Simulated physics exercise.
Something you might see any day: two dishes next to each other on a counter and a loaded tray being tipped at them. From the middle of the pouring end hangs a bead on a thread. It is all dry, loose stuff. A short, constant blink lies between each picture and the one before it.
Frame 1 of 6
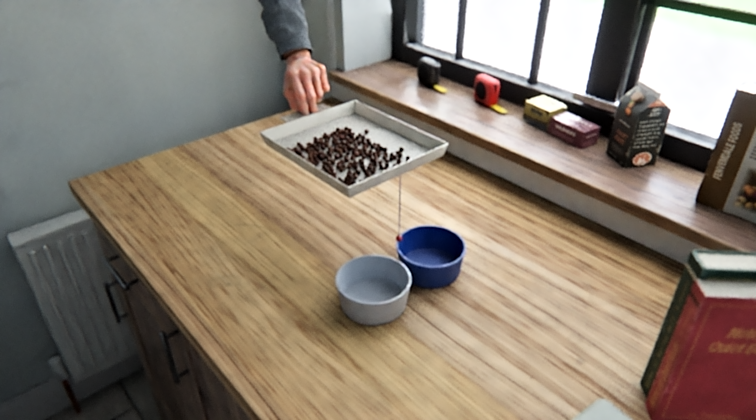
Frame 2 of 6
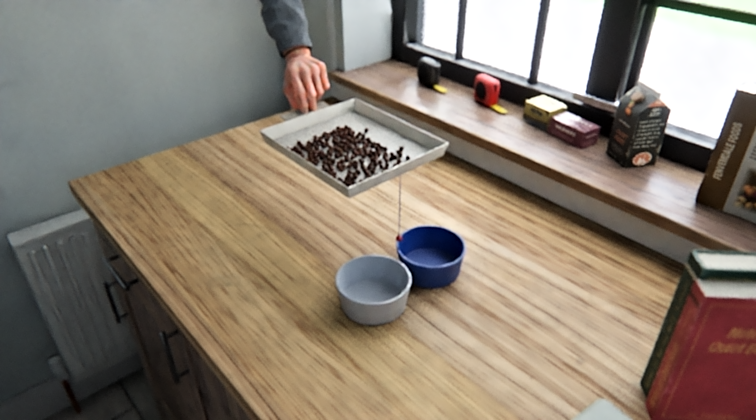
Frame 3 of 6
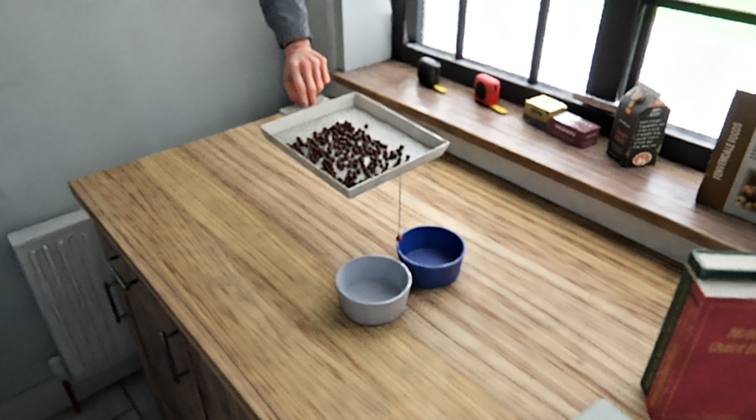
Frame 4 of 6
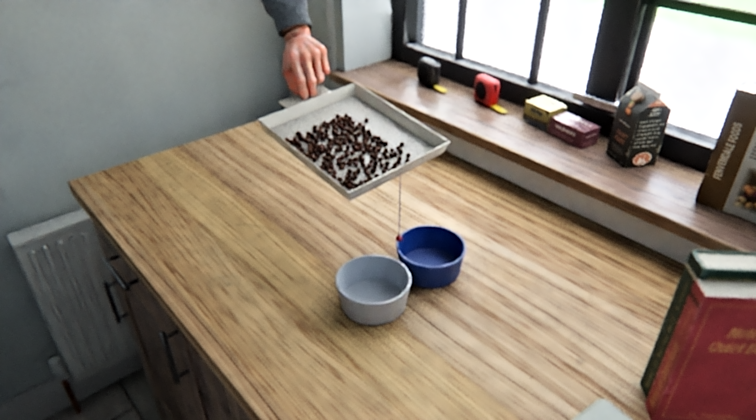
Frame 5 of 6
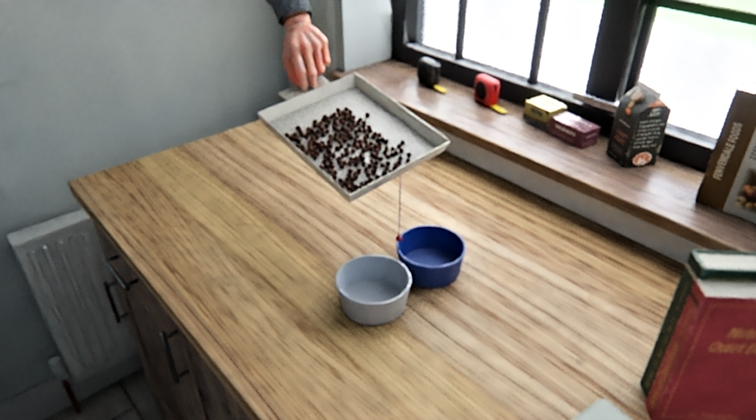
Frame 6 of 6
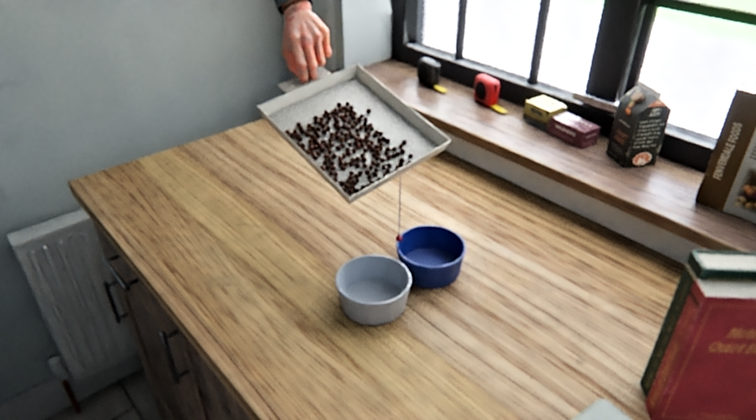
A hand slowly raised the back of a pale tray of small dark berries above two bowls, one grey and one blue, and the berries slid and spread toward the tray's lower front edge.
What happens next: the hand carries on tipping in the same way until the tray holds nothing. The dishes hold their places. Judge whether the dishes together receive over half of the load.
They receive over half of it.
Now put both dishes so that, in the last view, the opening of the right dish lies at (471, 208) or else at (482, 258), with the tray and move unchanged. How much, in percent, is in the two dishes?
That makes 0 per cent, followed by 0 per cent.
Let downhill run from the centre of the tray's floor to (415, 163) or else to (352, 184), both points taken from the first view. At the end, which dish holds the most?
In the first case it's the one on the right, in the second the one on the left.
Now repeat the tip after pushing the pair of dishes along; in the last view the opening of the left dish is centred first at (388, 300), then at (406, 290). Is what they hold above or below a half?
In order, they'd catch a minor share, and next a minor share.
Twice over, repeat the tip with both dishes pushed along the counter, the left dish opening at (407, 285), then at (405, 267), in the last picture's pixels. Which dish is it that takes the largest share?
First try: The left-side dish; second try: The left-side dish.
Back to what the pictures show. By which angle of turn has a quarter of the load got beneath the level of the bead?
That happens at close to 90 degrees.
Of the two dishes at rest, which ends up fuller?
Well, that is left of the pair.
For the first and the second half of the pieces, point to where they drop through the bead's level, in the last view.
Around (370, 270), followed by around (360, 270).
Shortly afterwards, tray tipped steeply; all but a few on the tray; only a few in the air.
Next, tray tipped past a quarter turn; a little on the tray; near two thirds in the left dish; near a quarter in the air.
Some moments later, tray tipped past a quarter turn; the whole lot in the left dish.
In the end, tray tipped past a quarter turn; the whole lot in the left dish; none at all in the right dish.
